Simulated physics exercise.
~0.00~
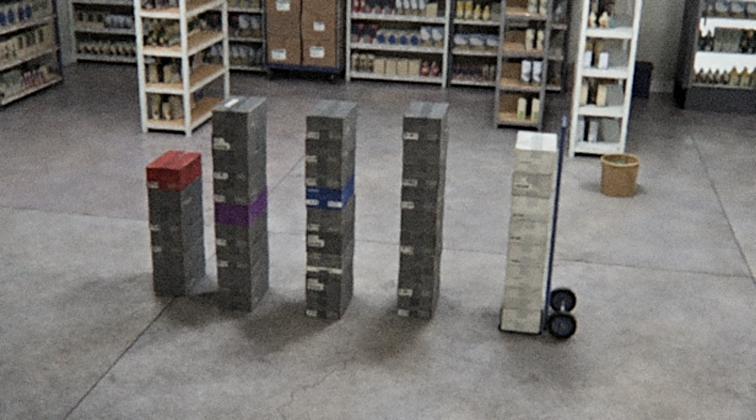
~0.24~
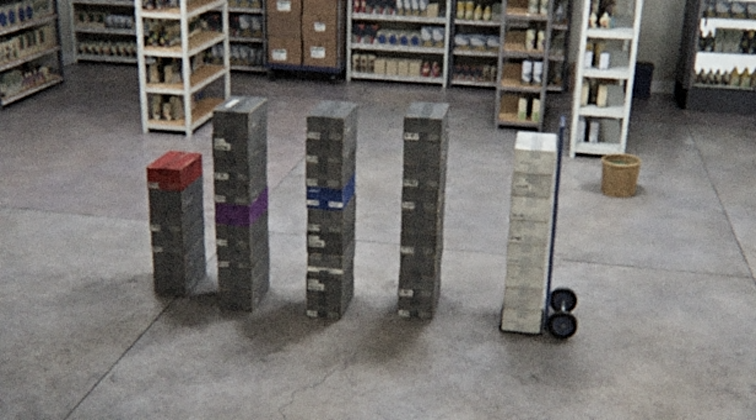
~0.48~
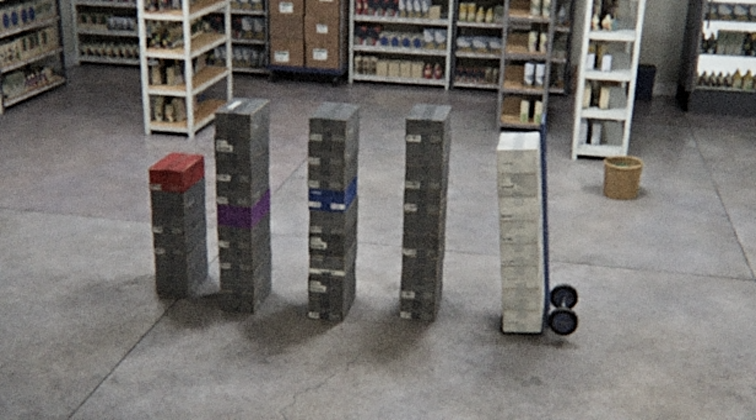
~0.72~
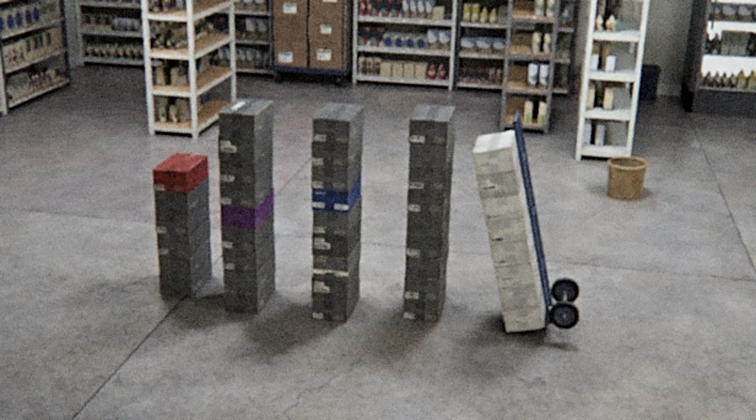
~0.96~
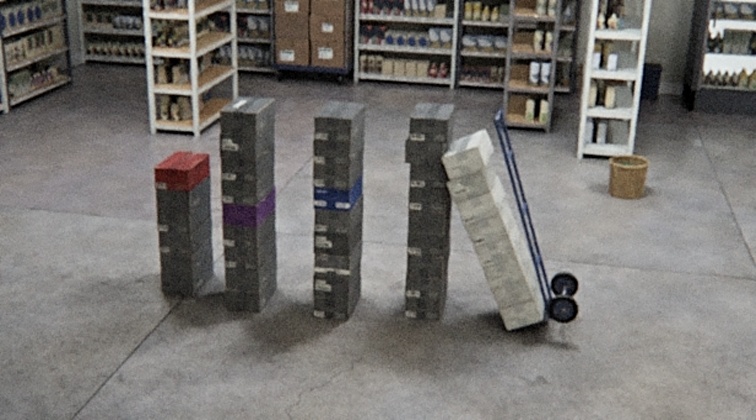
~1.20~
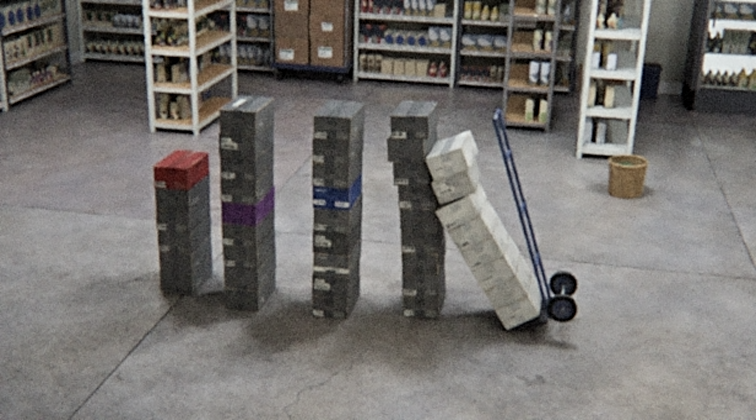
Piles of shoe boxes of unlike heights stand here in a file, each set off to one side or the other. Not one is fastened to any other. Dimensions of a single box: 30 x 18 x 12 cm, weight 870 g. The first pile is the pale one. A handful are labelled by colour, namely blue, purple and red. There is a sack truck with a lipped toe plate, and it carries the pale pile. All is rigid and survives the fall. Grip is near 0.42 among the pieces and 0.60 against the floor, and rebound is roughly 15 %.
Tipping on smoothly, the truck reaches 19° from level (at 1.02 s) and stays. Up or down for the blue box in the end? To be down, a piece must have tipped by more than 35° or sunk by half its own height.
Down.
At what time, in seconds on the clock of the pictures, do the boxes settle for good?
At around 5.5 s.
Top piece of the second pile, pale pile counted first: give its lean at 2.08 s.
30° from upright.
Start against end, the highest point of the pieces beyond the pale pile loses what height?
Drop: Around 46 cm.
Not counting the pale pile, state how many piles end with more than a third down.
Count: 4.
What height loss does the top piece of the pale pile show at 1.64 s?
Roughly 15 cm.
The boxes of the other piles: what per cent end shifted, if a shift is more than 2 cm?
100 in a hundred end up shifted.
Around 1.64 s, 8 of the pale pile down; none of the 33 other boxes down, 14 disturbed; blue box displaced 21 mm.
Around 2.08 s, 8 of the pale pile down; 9 of the 33 other boxes down; blue box tipped 19°; purple box tipped 6°.
Around 2.56 s, 8 of the pale pile down; 27 of the 33 other boxes down; blue box tipped 3°, 17 cm lower; purple box tipped 32°, 9 cm lower.
Around 3.06 s, 8 of the pale pile down; 32 of the 33 other boxes down; blue box tipped 36°, 33 cm lower; red box on its side.
Finally (5.8 s), 8 of the pale pile down; 32 of the 33 other boxes down; blue box tipped 36°, 33 cm lower; red box upside down; purple box tipped 40°, 41 cm lower. Seen by the last camera, middles, blue box near (183, 236).
